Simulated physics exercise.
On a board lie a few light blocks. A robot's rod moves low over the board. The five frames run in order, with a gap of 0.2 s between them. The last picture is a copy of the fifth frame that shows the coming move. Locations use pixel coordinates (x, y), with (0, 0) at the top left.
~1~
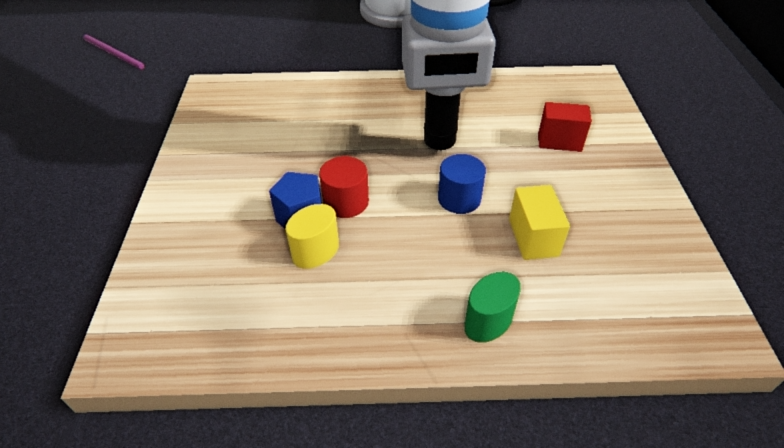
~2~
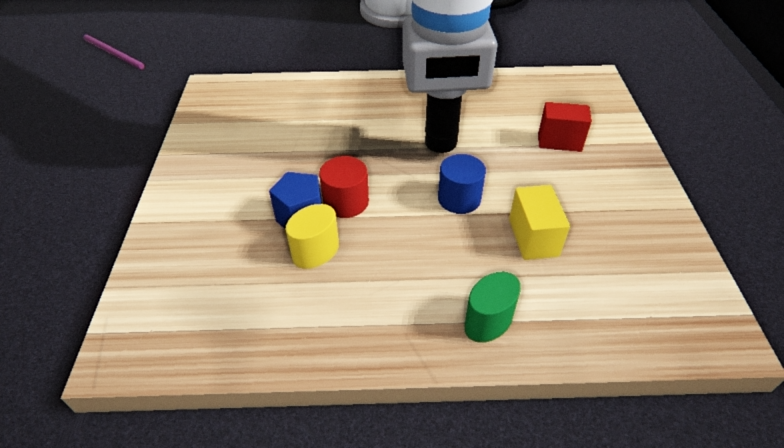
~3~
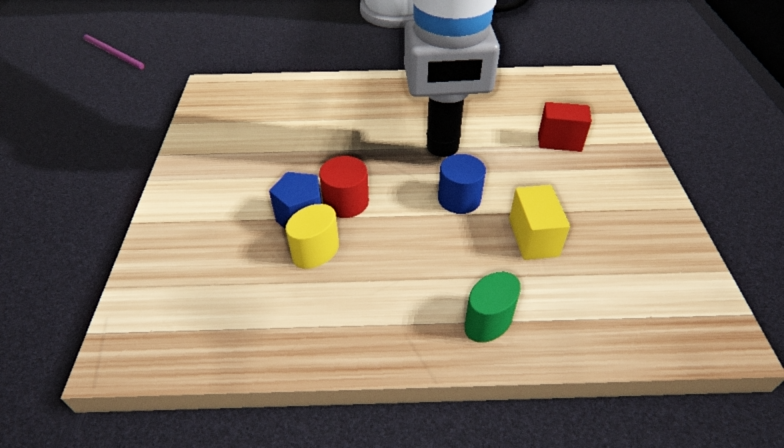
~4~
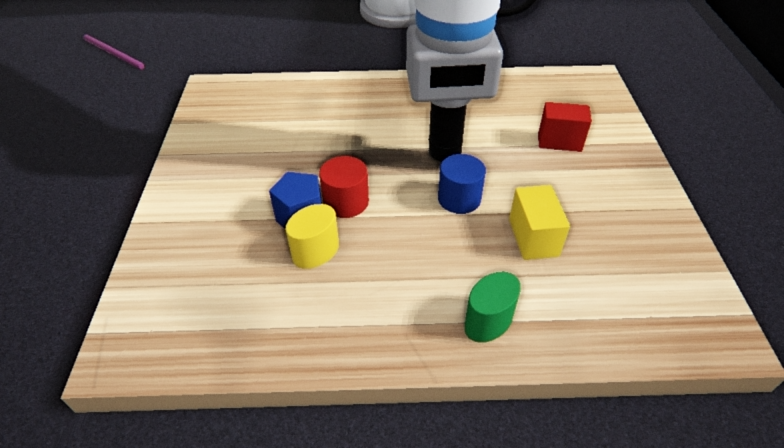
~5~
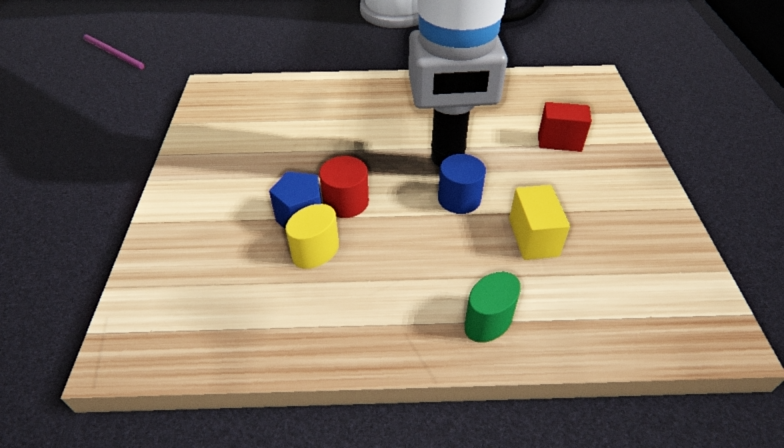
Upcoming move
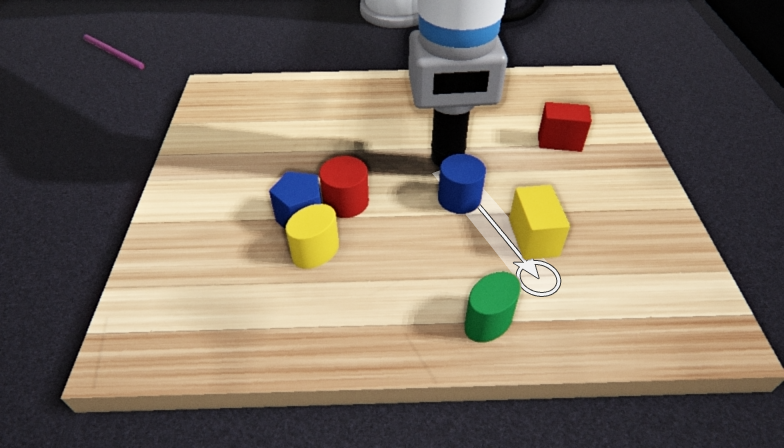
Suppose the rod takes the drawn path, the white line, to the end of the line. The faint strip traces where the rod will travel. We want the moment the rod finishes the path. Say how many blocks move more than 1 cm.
Answer: 2.
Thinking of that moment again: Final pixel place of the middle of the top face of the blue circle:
About (483, 233).
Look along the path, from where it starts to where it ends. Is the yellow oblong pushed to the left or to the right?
The yellow oblong is shifted sideways to the left, facing along the path from start to end.
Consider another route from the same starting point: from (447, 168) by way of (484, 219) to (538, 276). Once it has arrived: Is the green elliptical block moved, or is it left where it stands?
At the end, its place is the same.
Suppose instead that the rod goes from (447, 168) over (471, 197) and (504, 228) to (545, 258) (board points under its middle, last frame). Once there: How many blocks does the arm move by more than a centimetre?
I'd put the number at two.
The drawn path runs from (447, 168) directly to (538, 278).
What follows on the original path. One third of the way, rod (475, 191); blue circle (476, 199).
Two thirds of the way, rod (507, 228); blue circle (482, 229); yellow oblong (552, 208).
At the end, rod (541, 269); blue circle (483, 233); green elliptical block not moved; yellow oblong (562, 210), turned 10° anticlockwise.
